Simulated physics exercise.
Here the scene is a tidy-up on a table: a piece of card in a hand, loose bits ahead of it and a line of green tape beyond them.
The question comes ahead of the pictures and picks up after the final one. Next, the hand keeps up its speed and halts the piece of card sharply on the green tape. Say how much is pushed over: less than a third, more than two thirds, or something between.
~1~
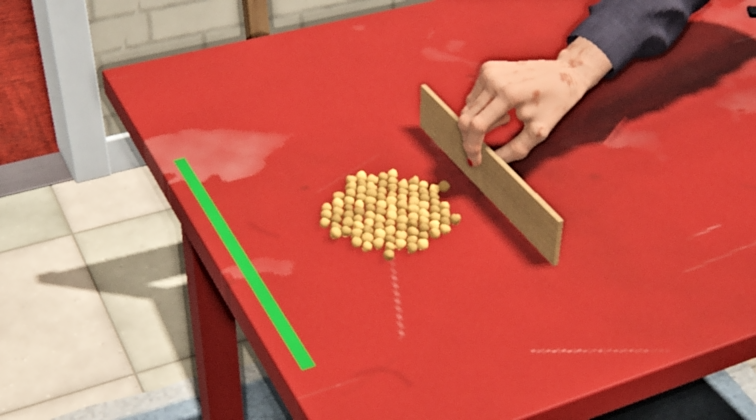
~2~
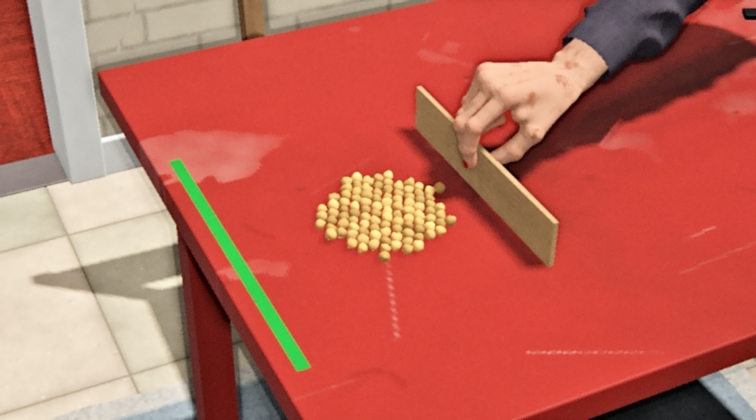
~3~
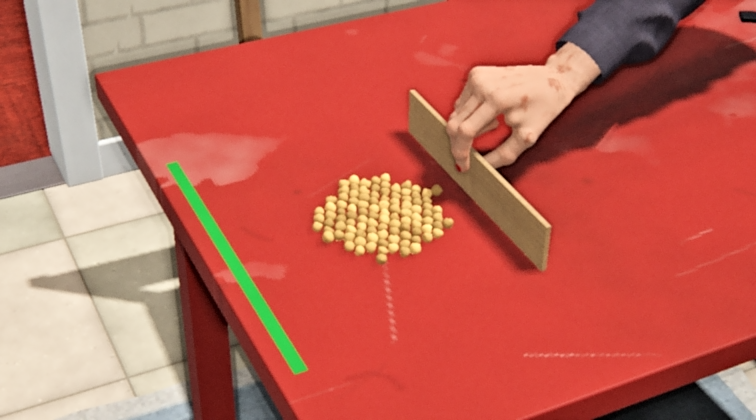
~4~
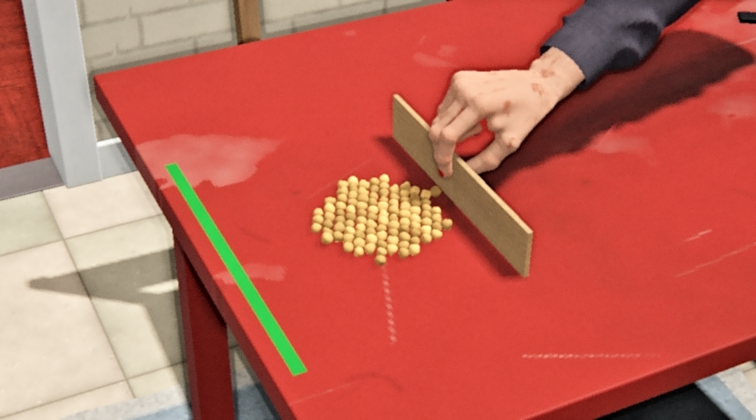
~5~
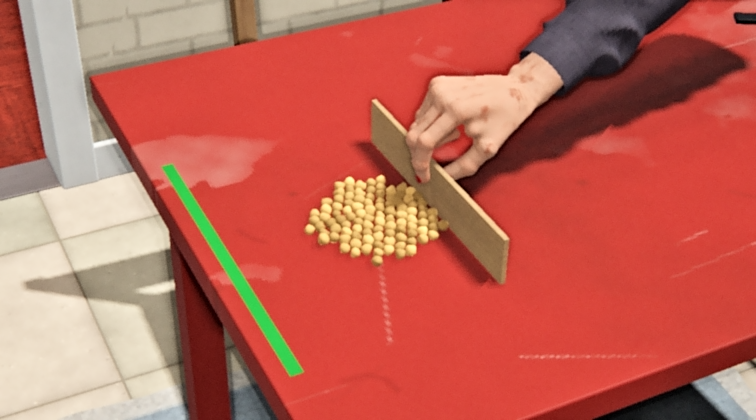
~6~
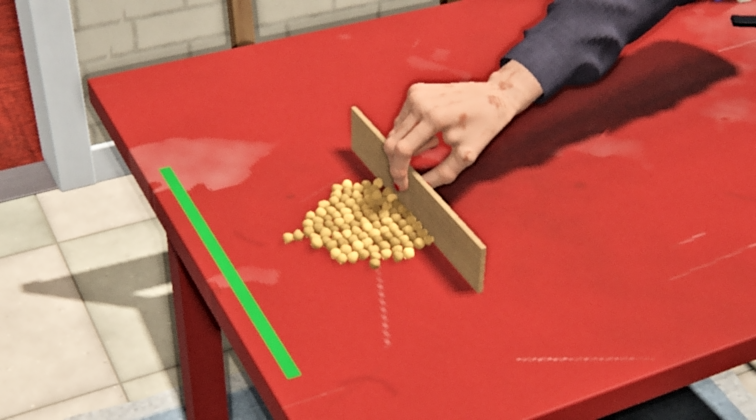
I'd say above two thirds of it falls.
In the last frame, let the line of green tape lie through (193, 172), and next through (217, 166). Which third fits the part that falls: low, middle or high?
First try: Between a third and two thirds; second try: Less than a third.
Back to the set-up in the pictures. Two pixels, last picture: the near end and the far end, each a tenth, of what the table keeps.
It spans from around (244, 326) to around (182, 225).
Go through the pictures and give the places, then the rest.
Piece of card near (547, 231), at rest; green tape near (185, 168), right by the edge; edge at (216, 264); the heap near (391, 210), dried chickpeas, in the first picture.
Piece of card near (543, 232), at rest, in the second picture.
Piece of card near (535, 236); the heap near (384, 214), in the third picture.
Piece of card near (517, 242), in the fourth picture.
Piece of card near (494, 249); the heap near (379, 216), a little pushed along, in the fifth picture.
Piece of card near (472, 258); green tape near (170, 177); edge at (202, 273); the heap near (364, 223), near two thirds pushed along, in the sixth picture.
Shortly afterwards, piece of card still moving, near (314, 197); heap all on the table, its front near (212, 262).
Next, piece of card stopped at the green tape; heap near two thirds over the edge.
Some moments later, piece of card stopped at the green tape; heap the bulk over the edge.
In the end, piece of card stopped at the green tape; heap the bulk over the edge.
